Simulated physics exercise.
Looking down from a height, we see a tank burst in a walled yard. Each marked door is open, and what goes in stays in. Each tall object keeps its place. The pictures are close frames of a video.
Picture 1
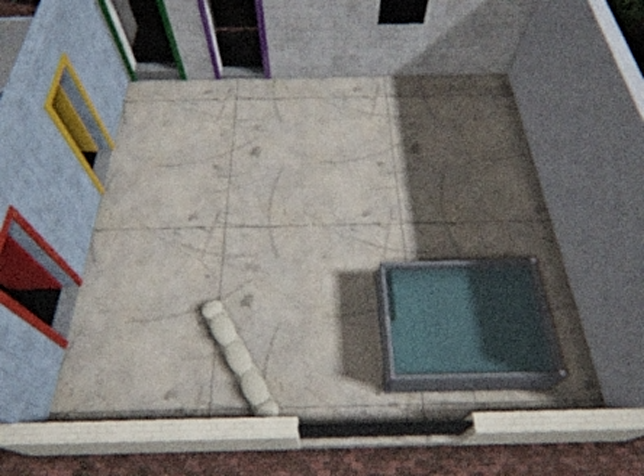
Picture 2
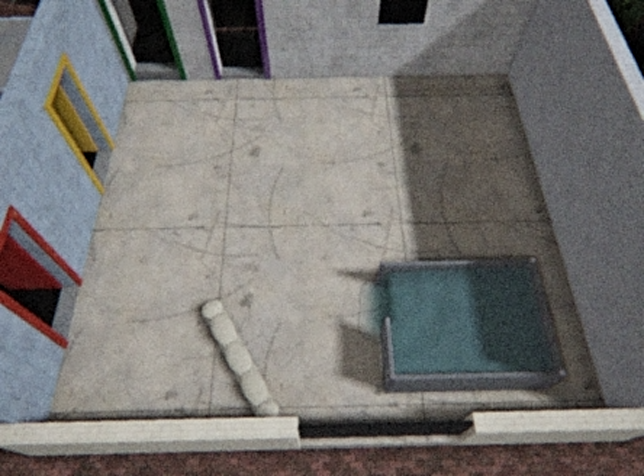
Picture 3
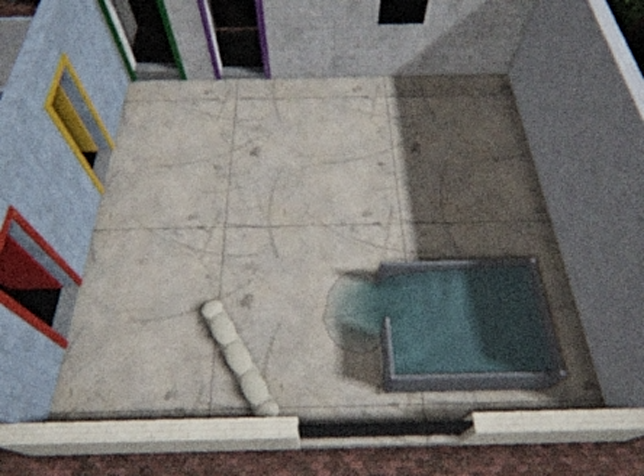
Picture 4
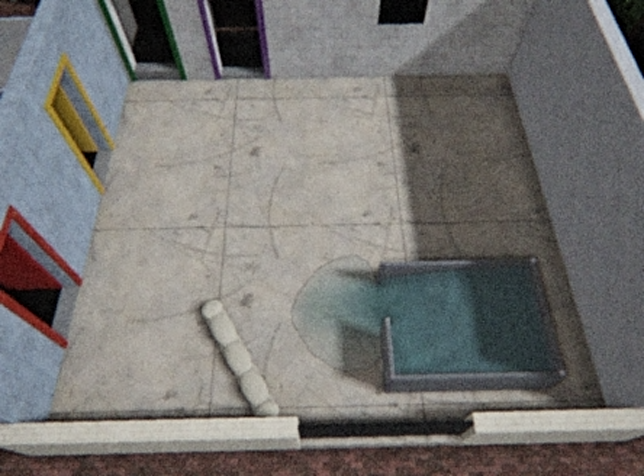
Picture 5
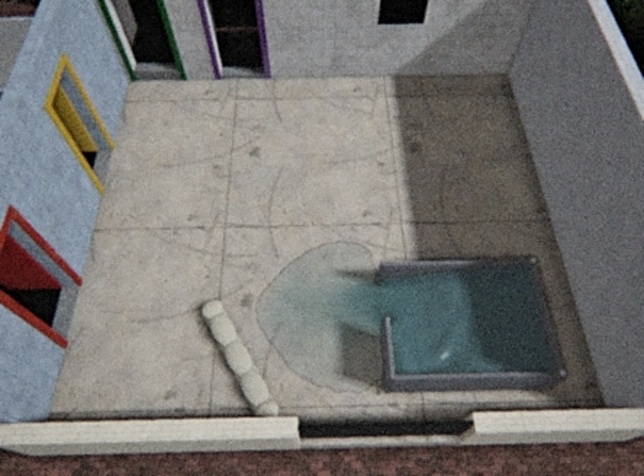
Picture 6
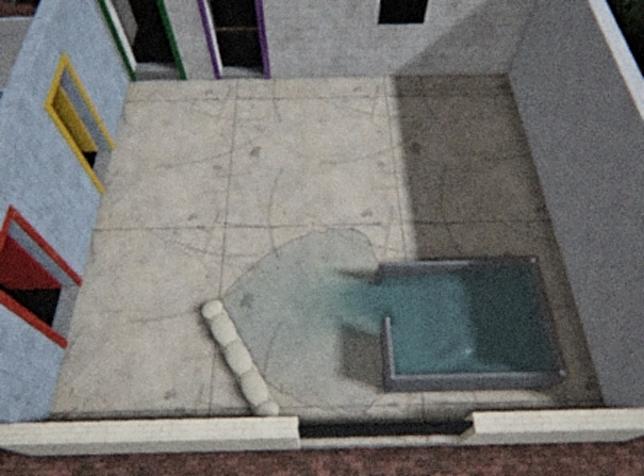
Walled concrete yard seen from above, water pouring from a tank's left side and spreading leftward across the floor to a row of pale sacks.
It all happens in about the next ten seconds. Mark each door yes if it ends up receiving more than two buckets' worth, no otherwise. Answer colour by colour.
Yellow door - yes, purple door - no, red door - no, green door - no.
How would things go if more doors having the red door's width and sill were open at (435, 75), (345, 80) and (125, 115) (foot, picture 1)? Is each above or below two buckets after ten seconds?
Taking them as listed, the first doesn't reach the limit, the second doesn't reach the limit and the third gets past the limit.
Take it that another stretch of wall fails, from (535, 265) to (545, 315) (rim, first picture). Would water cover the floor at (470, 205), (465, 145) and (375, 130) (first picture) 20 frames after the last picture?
Result, in sequence: Sodden, sodden, sodden.
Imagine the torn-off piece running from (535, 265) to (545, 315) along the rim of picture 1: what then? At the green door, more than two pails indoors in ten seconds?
In that case, green stays within limits.
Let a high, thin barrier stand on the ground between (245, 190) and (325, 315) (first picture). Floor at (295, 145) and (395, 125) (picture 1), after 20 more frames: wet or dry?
Result, in order: Swamped / swamped.
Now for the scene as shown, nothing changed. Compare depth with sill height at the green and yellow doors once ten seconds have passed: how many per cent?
The first is near 30 per cent, the second near 130 per cent.
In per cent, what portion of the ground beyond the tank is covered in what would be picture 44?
Around 55 percent of it.
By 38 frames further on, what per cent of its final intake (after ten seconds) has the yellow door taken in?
Around 75 percent.
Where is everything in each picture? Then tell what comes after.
In the first frame, still water in the tank at (466, 318).
In the second frame, the front is at (371, 337), out from the gap at (383, 305).
In the third frame, the front is at (331, 326), out from the gap at (383, 305).
In the fourth frame, the front is at (299, 323), out from the gap at (383, 306).
In the fifth frame, the front is at (265, 299), out from the gap at (383, 306).
In the sixth frame, water pours out at (383, 305) and has run to (226, 310).
A moment on, water covers 20 % of the floor; the yellow door not reached, the purple door not reached, the red door not reached, the green door not reached.
Next, water covers 30 % of the floor; the yellow door not reached, the purple door not reached, the red door not reached, the green door not reached.
Then, water covers 40 % of the floor; the yellow door over two buckets in, the purple door not reached, the red door wet at the sill, nothing in, the green door not reached.
Later, water covers 55 % of the floor; the yellow door over two buckets in, the purple door wet at the sill, nothing in, the red door wet at the sill, nothing in, the green door wet at the sill, nothing in.
In the end, water covers 85 % of the floor; the yellow door over two buckets in, the purple door wet at the sill, nothing in, the red door wet at the sill, nothing in, the green door wet at the sill, nothing in.
